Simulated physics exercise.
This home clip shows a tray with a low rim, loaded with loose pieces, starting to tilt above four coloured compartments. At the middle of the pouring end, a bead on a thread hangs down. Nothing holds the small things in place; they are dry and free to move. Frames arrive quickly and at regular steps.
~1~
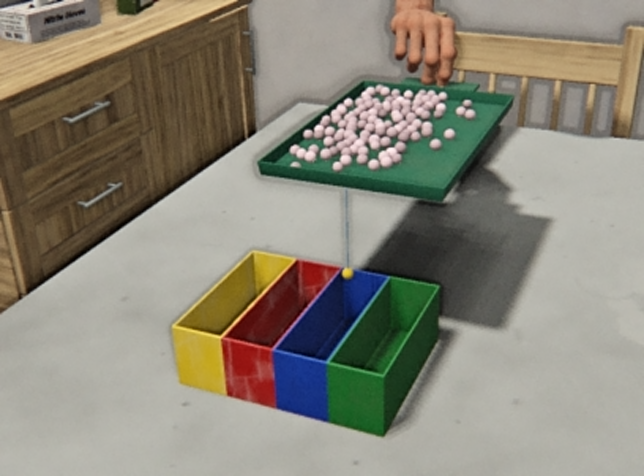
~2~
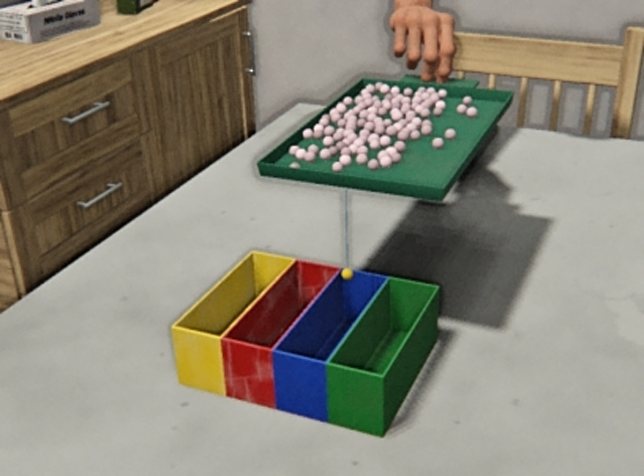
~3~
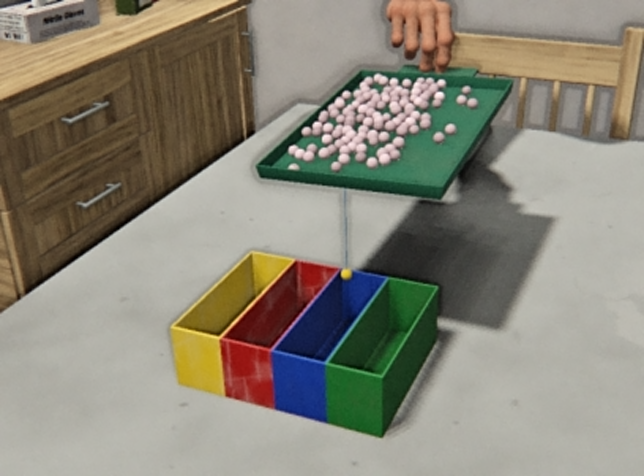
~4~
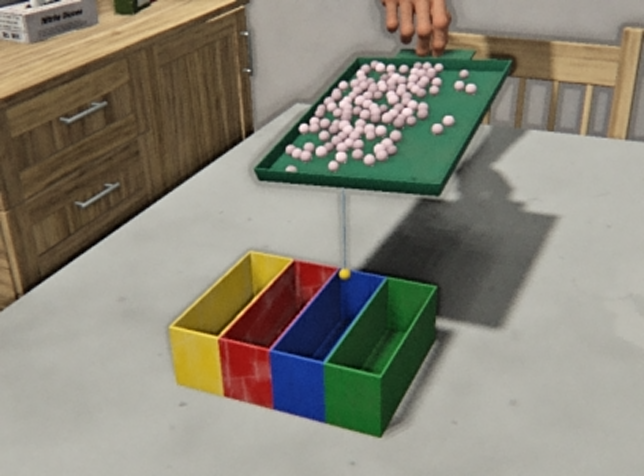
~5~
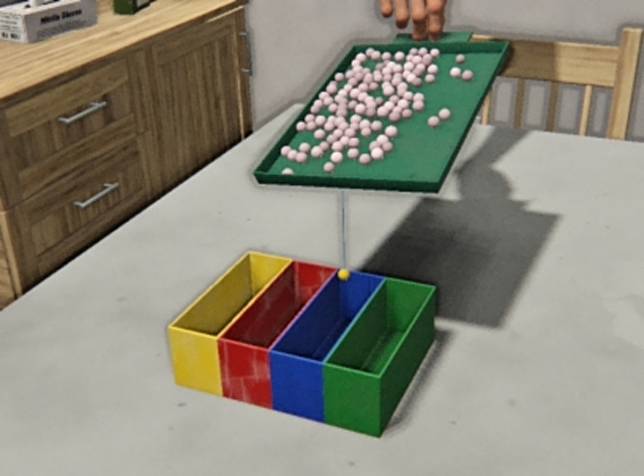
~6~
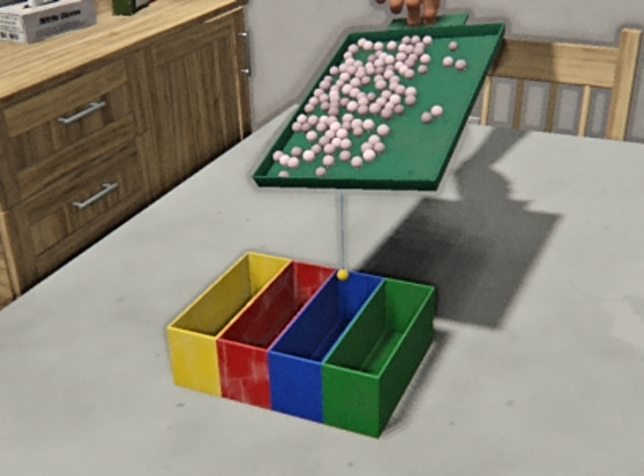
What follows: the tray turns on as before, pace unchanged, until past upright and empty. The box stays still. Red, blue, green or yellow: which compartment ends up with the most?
The yellow one.
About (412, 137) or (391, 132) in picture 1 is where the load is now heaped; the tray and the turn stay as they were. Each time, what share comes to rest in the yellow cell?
First case: Close to 60 %; second case: Close to 50 %.
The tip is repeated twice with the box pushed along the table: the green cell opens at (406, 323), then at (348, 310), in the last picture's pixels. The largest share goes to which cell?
With the first placing it's the cell in yellow, with the second it's the red one.
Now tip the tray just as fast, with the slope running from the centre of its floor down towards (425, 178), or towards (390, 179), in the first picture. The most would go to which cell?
Try 1 - the cell in green; try 2 - green.
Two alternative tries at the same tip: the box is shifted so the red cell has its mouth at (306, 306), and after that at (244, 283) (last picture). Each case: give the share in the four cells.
About 80% and about 100%.
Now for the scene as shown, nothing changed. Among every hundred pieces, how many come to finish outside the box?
Estimate: Around 0 percent.
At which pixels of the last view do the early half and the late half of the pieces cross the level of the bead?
It goes through near (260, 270) first, then near (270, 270).
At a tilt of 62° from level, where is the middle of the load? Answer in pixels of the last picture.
The middle of the pieces sits at roughly (288, 155).
Soon, tray tipped steeply; most on the tray; a small part in the yellow cell; a stray few in the red cell; a small part falling or outside the box.
A while on, tray tipped right over; a small part on the tray; about half in the yellow cell; about a quarter in the red cell; a stray few in the blue cell; a small part falling or outside the box.
Towards the end, tray tipped past a quarter turn; about half in the yellow cell; about a third in the red cell; a stray few in the blue cell; a stray few falling or outside the box.
Finally, tray tipped past a quarter turn; about half in the yellow cell; about a third in the red cell; a stray few in the blue cell; none in the green cell; a stray few outside the box.
